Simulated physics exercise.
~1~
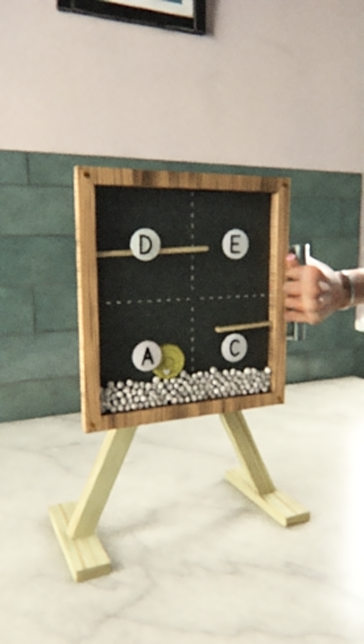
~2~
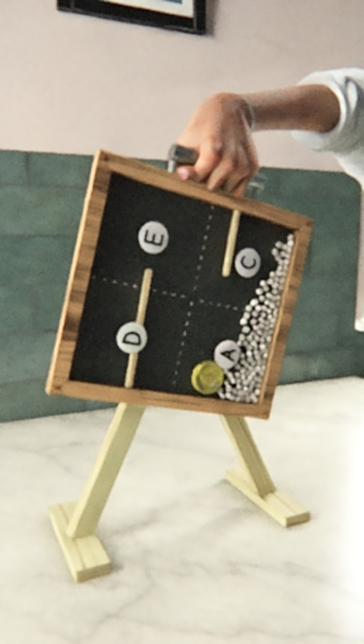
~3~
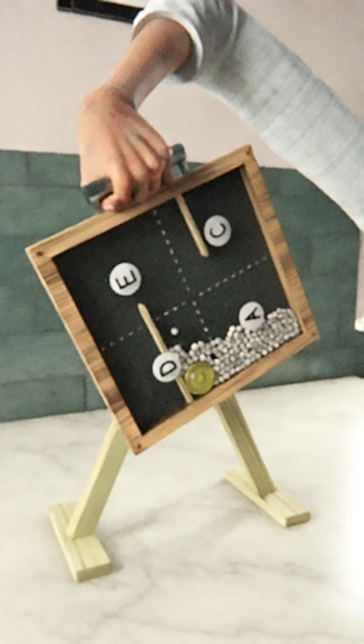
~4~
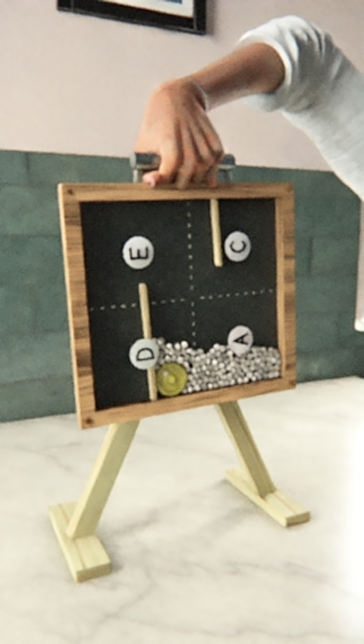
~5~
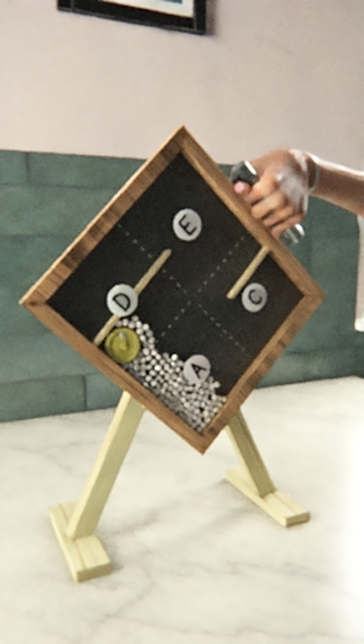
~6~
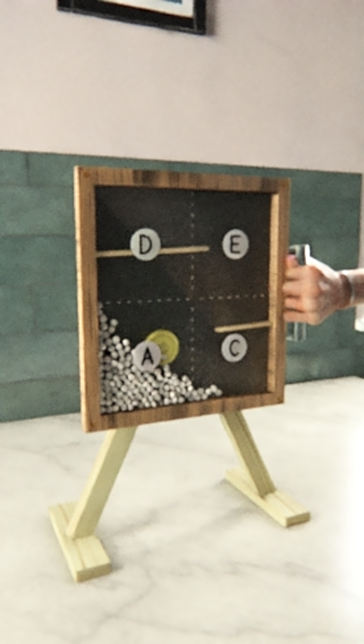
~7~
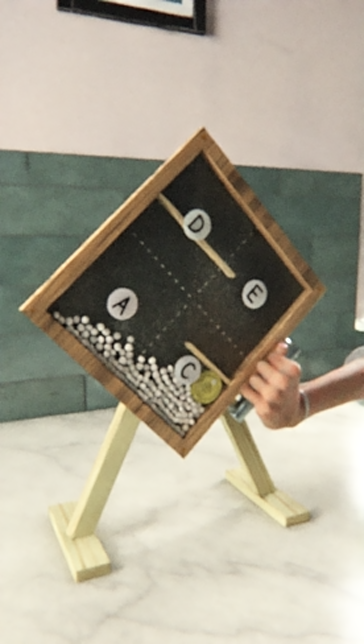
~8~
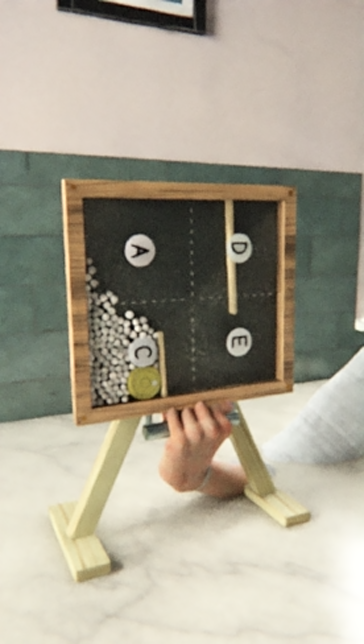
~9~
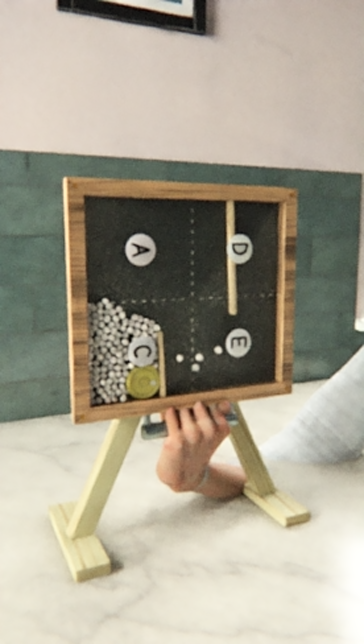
On a marble counter, a hand turned a wood-framed board of small white balls and a yellow disc anticlockwise past upright, then swung it back clockwise until it rested on its side, with nearly all the balls and the disc piled around letter C.
